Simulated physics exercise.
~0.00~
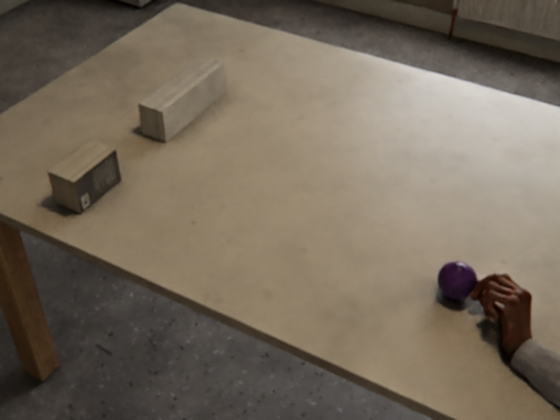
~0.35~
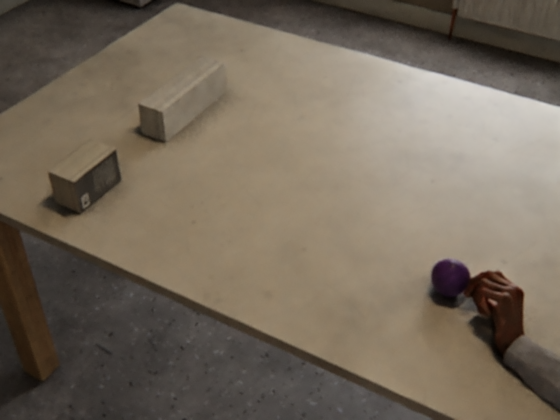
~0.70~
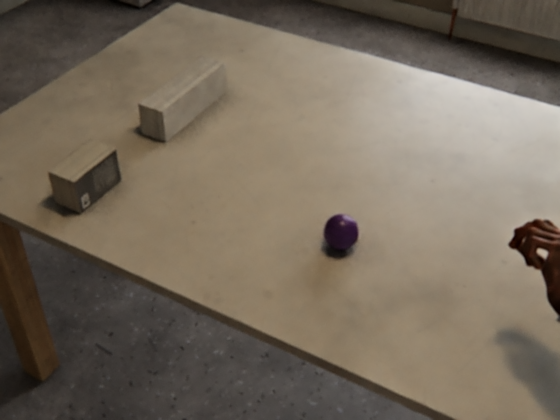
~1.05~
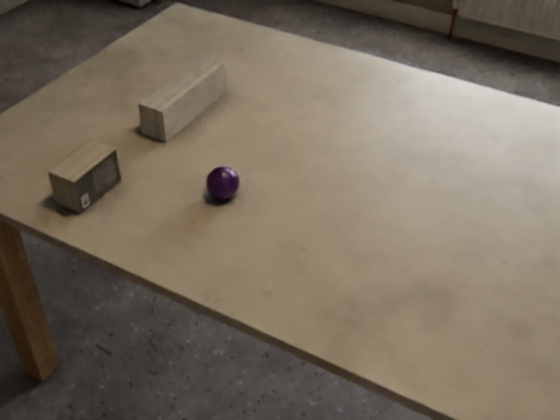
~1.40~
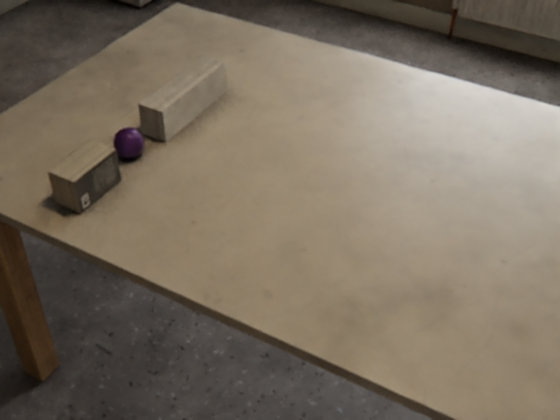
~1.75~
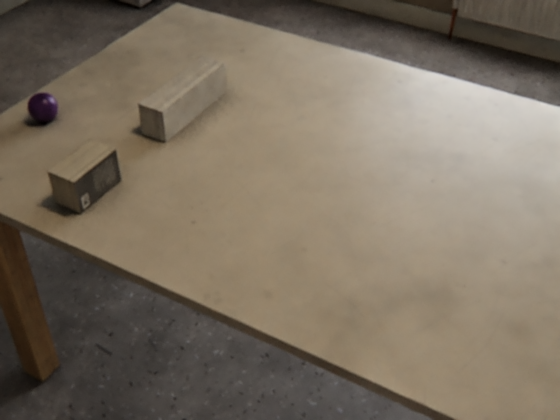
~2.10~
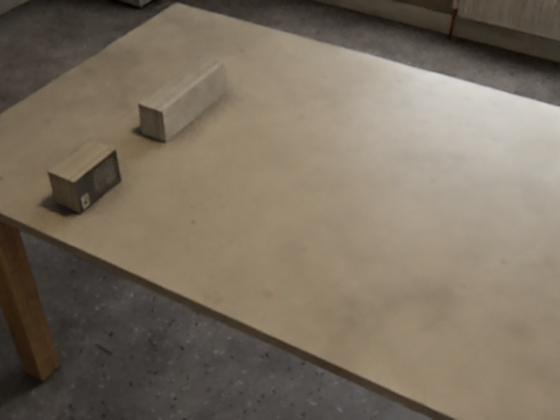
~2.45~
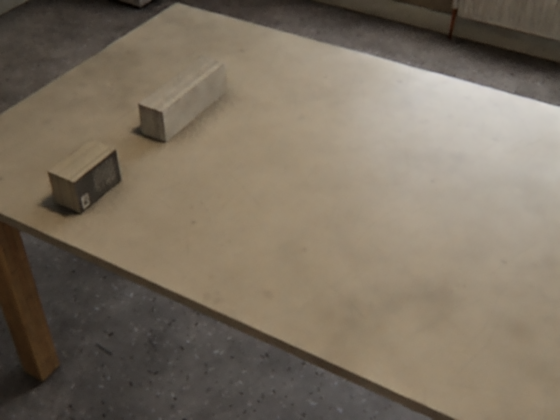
A purple ball, pushed off by a hand that then drew back, rolled left across a pale table towards two small blocks, passed through the gap between them, and carried on to the far left edge and out of sight, leaving both blocks unmoved.
